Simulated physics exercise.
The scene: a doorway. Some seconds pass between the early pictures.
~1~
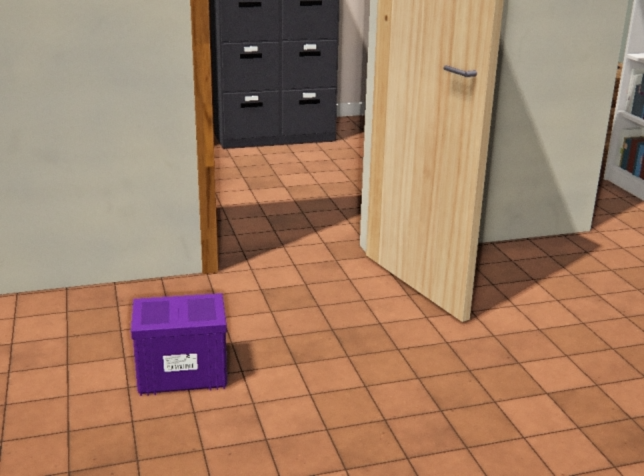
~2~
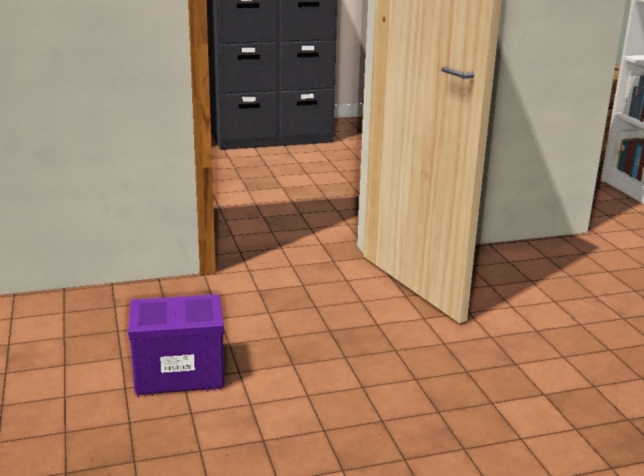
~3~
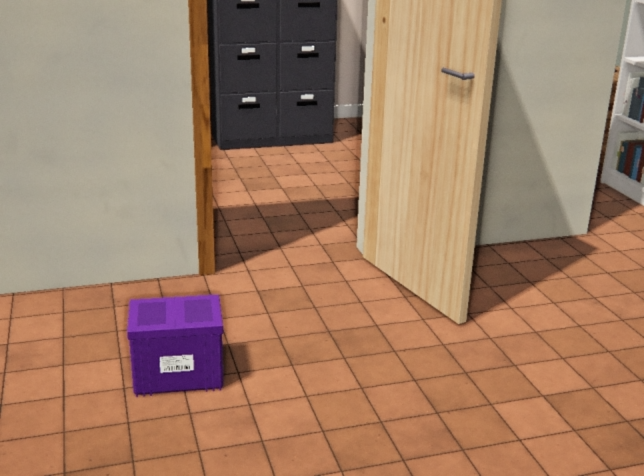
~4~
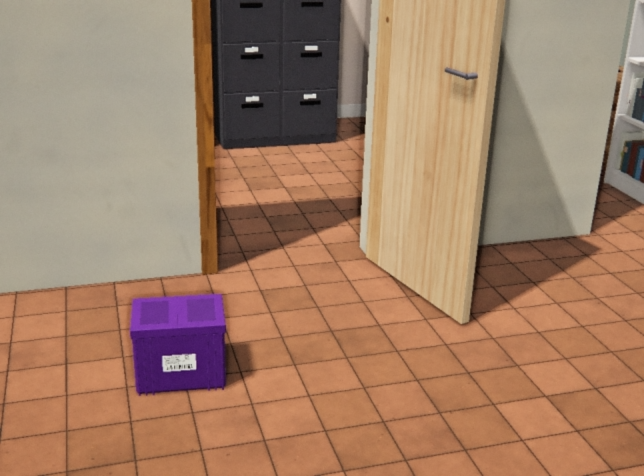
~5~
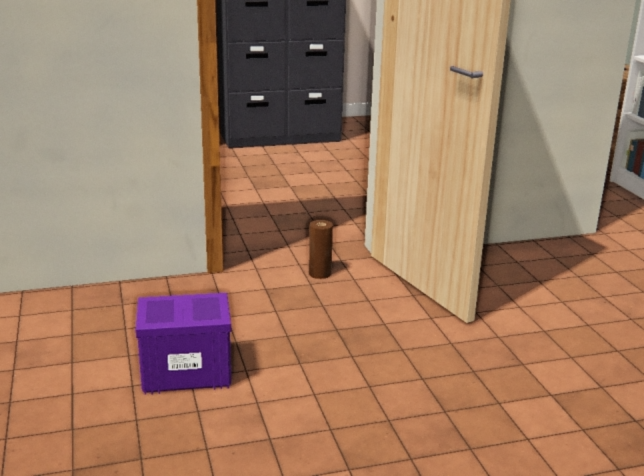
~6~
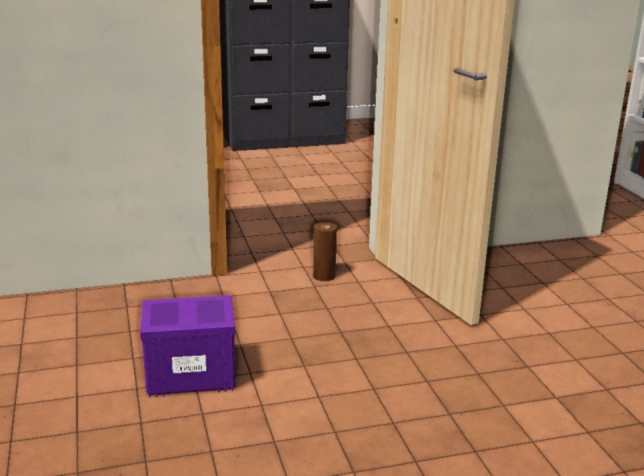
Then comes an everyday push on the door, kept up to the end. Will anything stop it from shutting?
It closes.
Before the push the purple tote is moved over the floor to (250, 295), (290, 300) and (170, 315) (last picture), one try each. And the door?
First, it is blocked; second, it jams; third, it shuts.
Then, 1.40 s past the last view, open by 63°.
Then, 2.50 s past the last view, open by 21°; brown roll displaced about its own width near (315, 247).
Finally, open by 0°; moved from the start, brown roll; purple tote still in place. Final places as the last picture's camera would see them, brown roll near (304, 237).
